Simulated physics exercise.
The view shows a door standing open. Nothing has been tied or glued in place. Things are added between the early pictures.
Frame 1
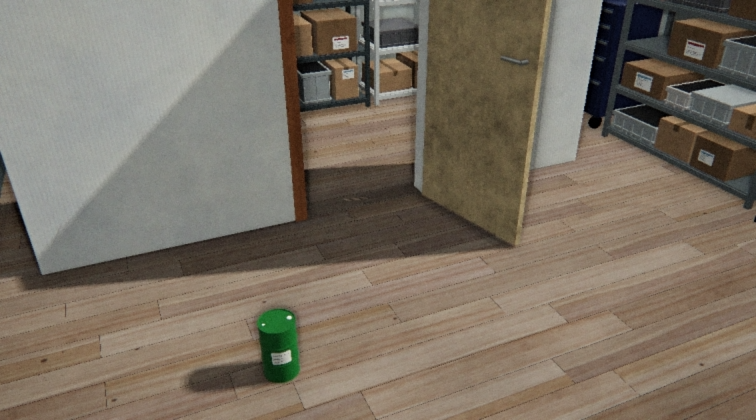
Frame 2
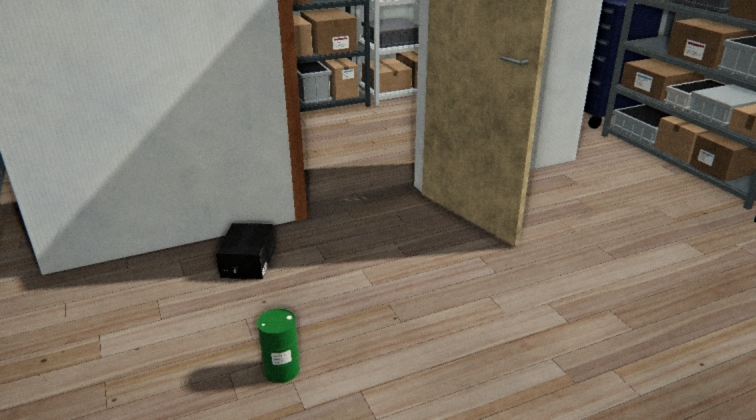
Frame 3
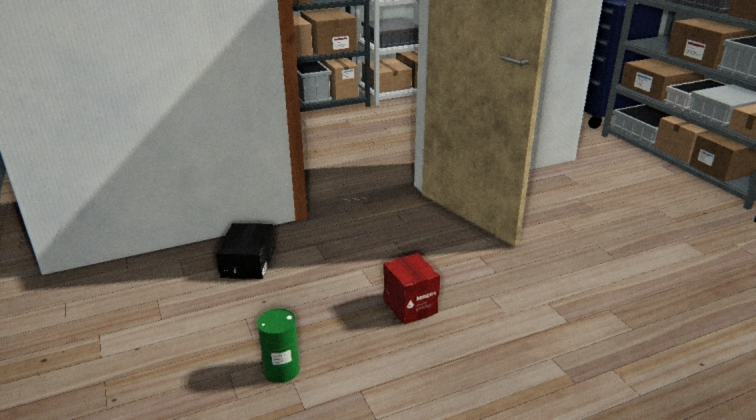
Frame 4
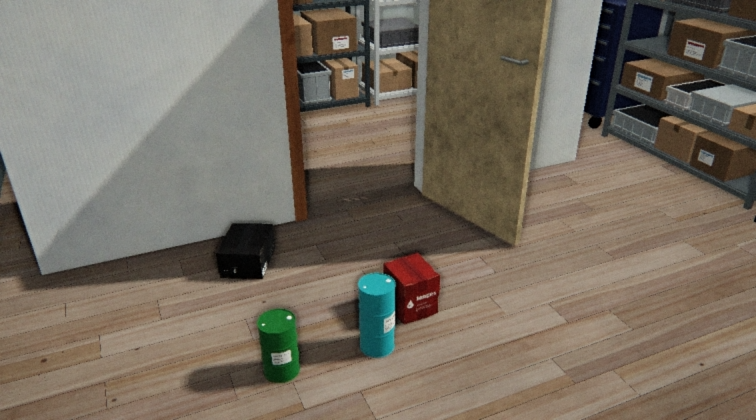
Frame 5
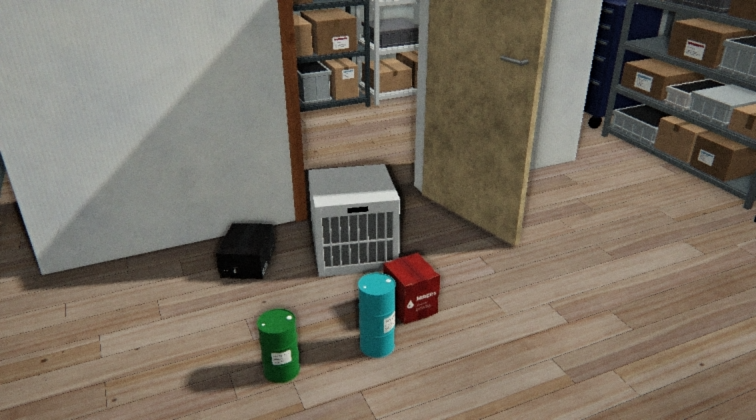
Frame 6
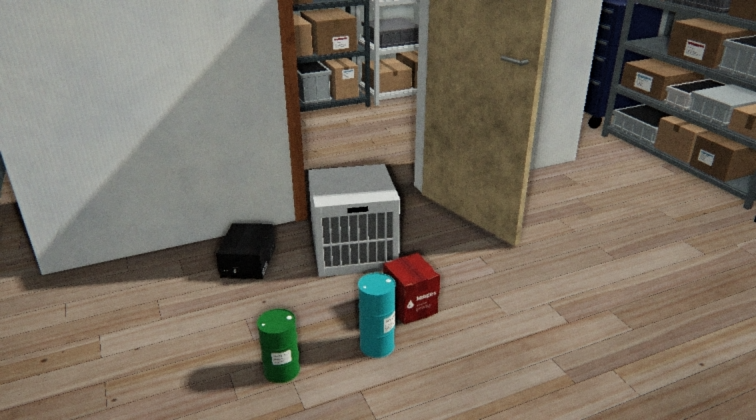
We see a door standing wide open and still behind a green canister, as a black box, a red box, a turquoise canister and a white chest appear in turn on the wooden floor; nothing visibly moves.
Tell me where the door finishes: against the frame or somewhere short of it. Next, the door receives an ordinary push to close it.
Seems the door hangs open at the end.
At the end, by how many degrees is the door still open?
Roughly 50 degrees open.
Then, 0.50 s after the last picture, open by 91°.
Then, 0.80 s after the last picture, open by 74°.
Then, 1.10 s after the last picture, open by 56°.
At rest, open by 51°; all 5 in place. Seen from the same camera at the end, white chest near (349, 218).
